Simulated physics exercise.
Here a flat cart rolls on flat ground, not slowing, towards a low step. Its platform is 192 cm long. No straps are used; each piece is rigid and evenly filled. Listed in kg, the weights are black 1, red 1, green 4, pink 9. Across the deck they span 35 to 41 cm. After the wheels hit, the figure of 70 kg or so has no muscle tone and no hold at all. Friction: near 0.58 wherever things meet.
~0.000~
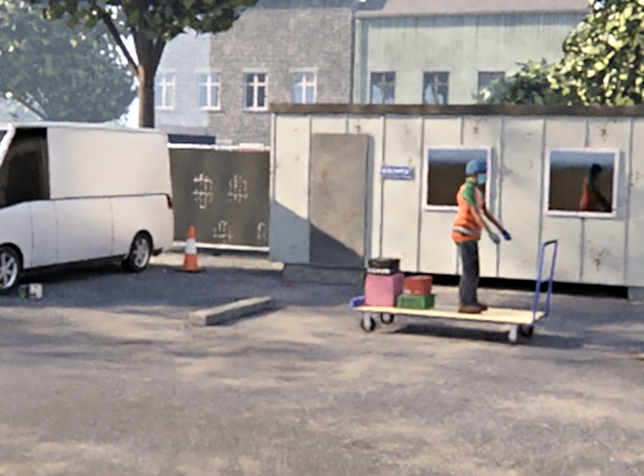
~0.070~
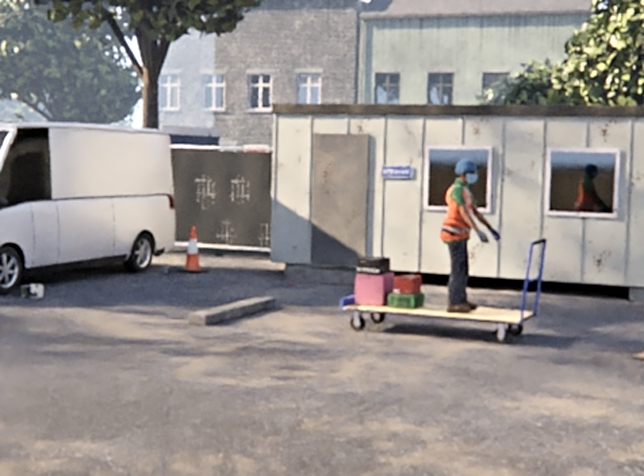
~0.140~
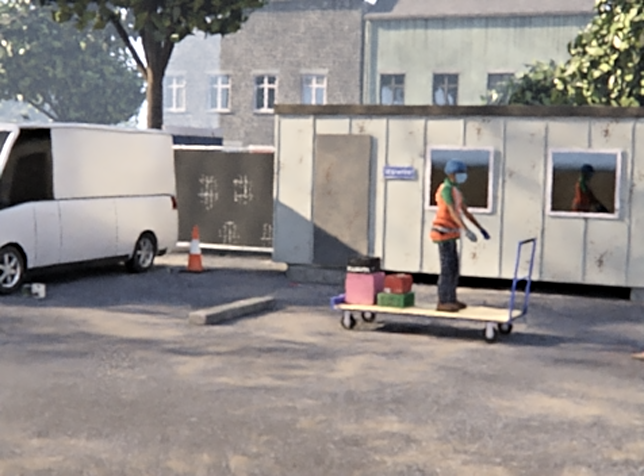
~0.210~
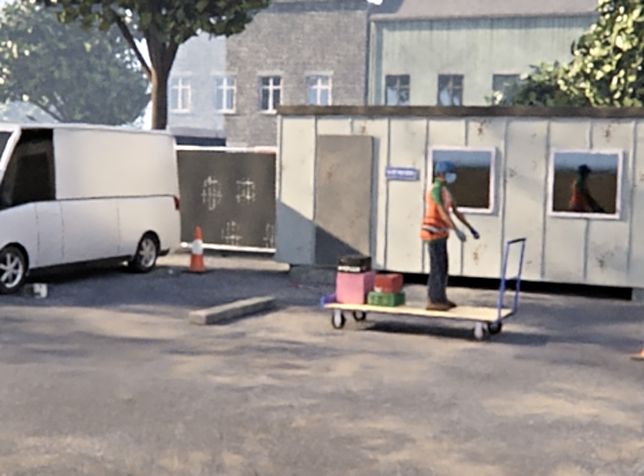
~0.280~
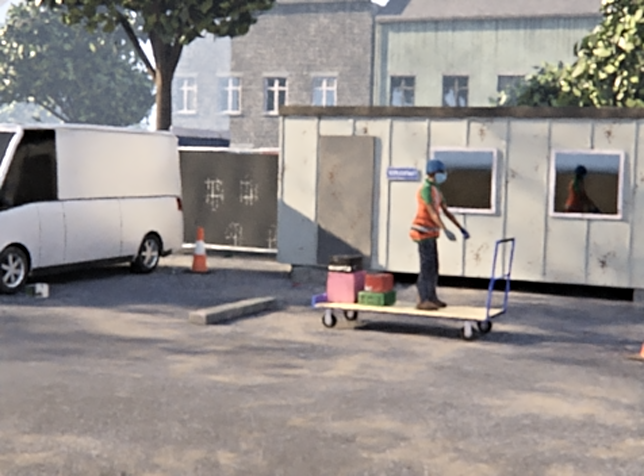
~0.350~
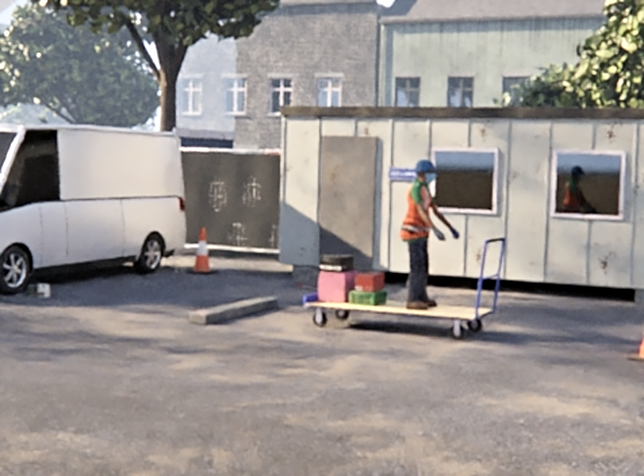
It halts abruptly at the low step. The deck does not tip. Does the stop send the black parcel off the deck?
Yes, the black parcel is pitched off.
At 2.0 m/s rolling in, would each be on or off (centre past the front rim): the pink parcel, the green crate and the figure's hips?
Then pink would be still aboard, green still aboard and the hips still aboard.
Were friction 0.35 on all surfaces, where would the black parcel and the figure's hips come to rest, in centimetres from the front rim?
Black 80 past, hips 60 behind.
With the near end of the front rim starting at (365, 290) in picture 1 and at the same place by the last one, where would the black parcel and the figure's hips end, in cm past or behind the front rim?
In that case black 10 behind, hips 50 behind.
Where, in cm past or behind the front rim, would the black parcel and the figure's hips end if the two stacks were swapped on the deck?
Outcome - black: 110 cm past rim; hips: 30 cm behind rim.
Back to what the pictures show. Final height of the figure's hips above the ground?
The hips settle roughly 70 cm above the ground.
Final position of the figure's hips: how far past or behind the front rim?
Some 50 cm behind it.
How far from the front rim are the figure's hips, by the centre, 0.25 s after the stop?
Roughly 70 cm behind it.
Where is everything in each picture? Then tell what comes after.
In the first frame, black parcel (384, 266), pink parcel (385, 289), rim corner (352, 308); 0 cm covered, 159 to go.
In the second frame, black parcel (374, 265), pink parcel (375, 289), rim corner (342, 307); 11 cm covered, 148 to go.
In the third frame, black parcel (365, 265), pink parcel (365, 288), rim corner (332, 306); 22 cm covered, 137 to go.
In the fourth frame, black parcel (355, 264), pink parcel (356, 287), rim corner (323, 305); 33 cm covered, 126 to go.
In the fifth frame, black parcel (346, 264), pink parcel (347, 287), rim corner (314, 304); 44 cm covered, 116 to go.
In the sixth frame, black parcel (337, 263), pink parcel (338, 286), rim corner (304, 304); 55 cm covered, 105 to go. Speed about 1.6 m/s.
Impact comes at 1.02 s.
After 1.27 s the black parcel is 2 cm past the rim, tilted 20°, near (237, 258) in the last picture's view.
After 1.57 s the black parcel is 24 cm past the rim, tilted 125°, near (220, 297) in the last picture's view.
After 2.02 s the black parcel is 38 cm past the rim, tilted 180°, near (210, 305) in the last picture's view.
Final state at 3.6 s, past the rim, black parcel; behind it, red parcel, green crate, pink parcel and the figure's hips.
